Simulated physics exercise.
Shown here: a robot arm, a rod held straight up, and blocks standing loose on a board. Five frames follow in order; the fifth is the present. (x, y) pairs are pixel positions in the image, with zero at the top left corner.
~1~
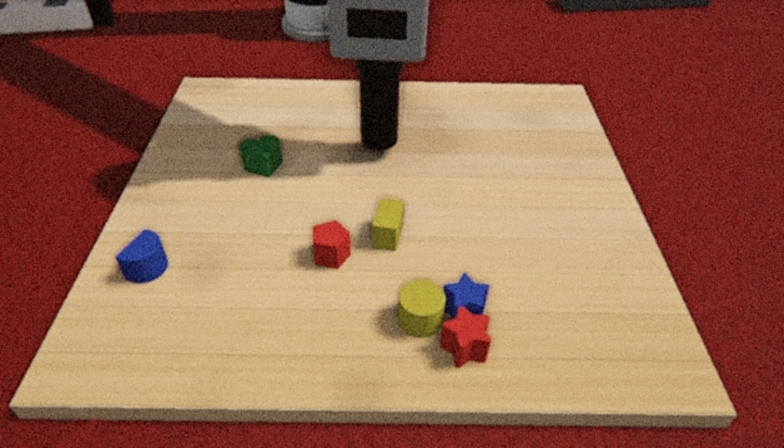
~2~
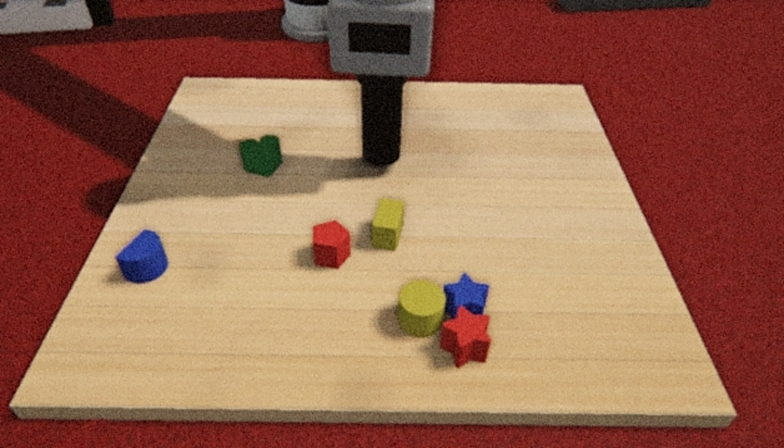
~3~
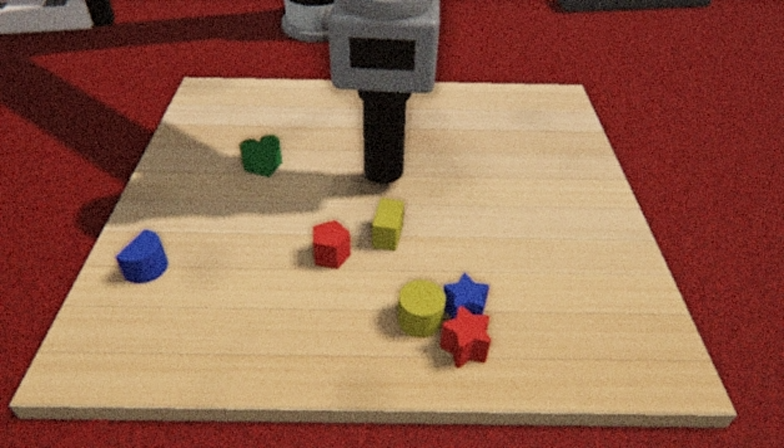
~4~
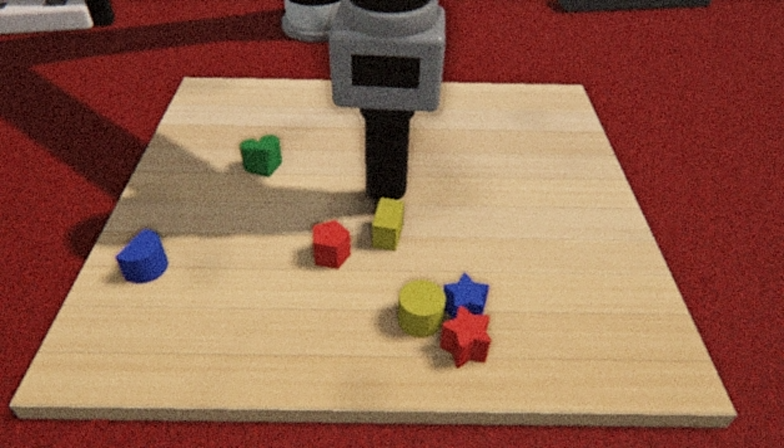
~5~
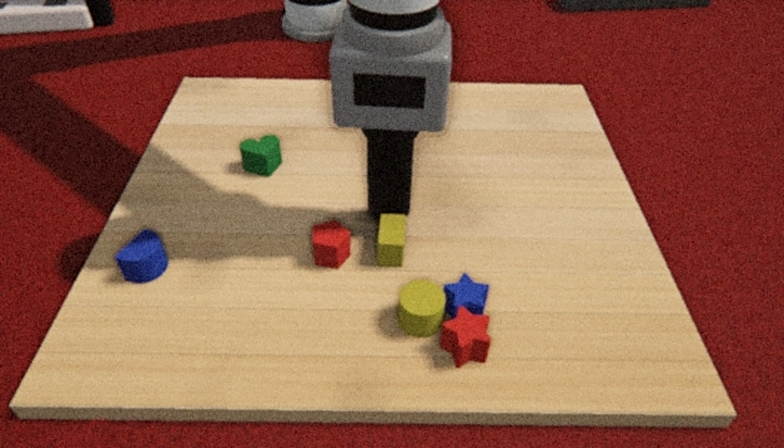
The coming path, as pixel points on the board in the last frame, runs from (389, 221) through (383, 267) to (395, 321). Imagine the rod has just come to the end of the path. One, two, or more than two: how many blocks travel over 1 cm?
Three or more move.
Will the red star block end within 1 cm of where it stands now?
No, that is not what happens.
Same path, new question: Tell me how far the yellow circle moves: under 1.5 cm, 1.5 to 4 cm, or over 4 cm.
It goes a long way, over 4 cm.
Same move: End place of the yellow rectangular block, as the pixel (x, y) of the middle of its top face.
It is going to be at (404, 342).
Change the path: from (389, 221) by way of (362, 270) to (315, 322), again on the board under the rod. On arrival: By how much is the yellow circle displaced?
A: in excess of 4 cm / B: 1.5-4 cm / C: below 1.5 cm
Answer: C.
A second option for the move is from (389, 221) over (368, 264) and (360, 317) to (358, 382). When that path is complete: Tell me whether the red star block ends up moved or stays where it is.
It leaves its spot.
On the path given first. One third of the way, rod at (381, 239); yellow rectangular block at (395, 260), turned 30° anticlockwise.
Two thirds of the way, rod at (387, 272); yellow rectangular block at (403, 298), turned 30° anticlockwise; yellow circle at (436, 330); red star block at (479, 335), turned 35° anticlockwise.
At the end, rod at (395, 310); red pentagonal block not moved; yellow rectangular block at (404, 342); yellow circle at (448, 362); red star block at (486, 341), turned 65° anticlockwise.
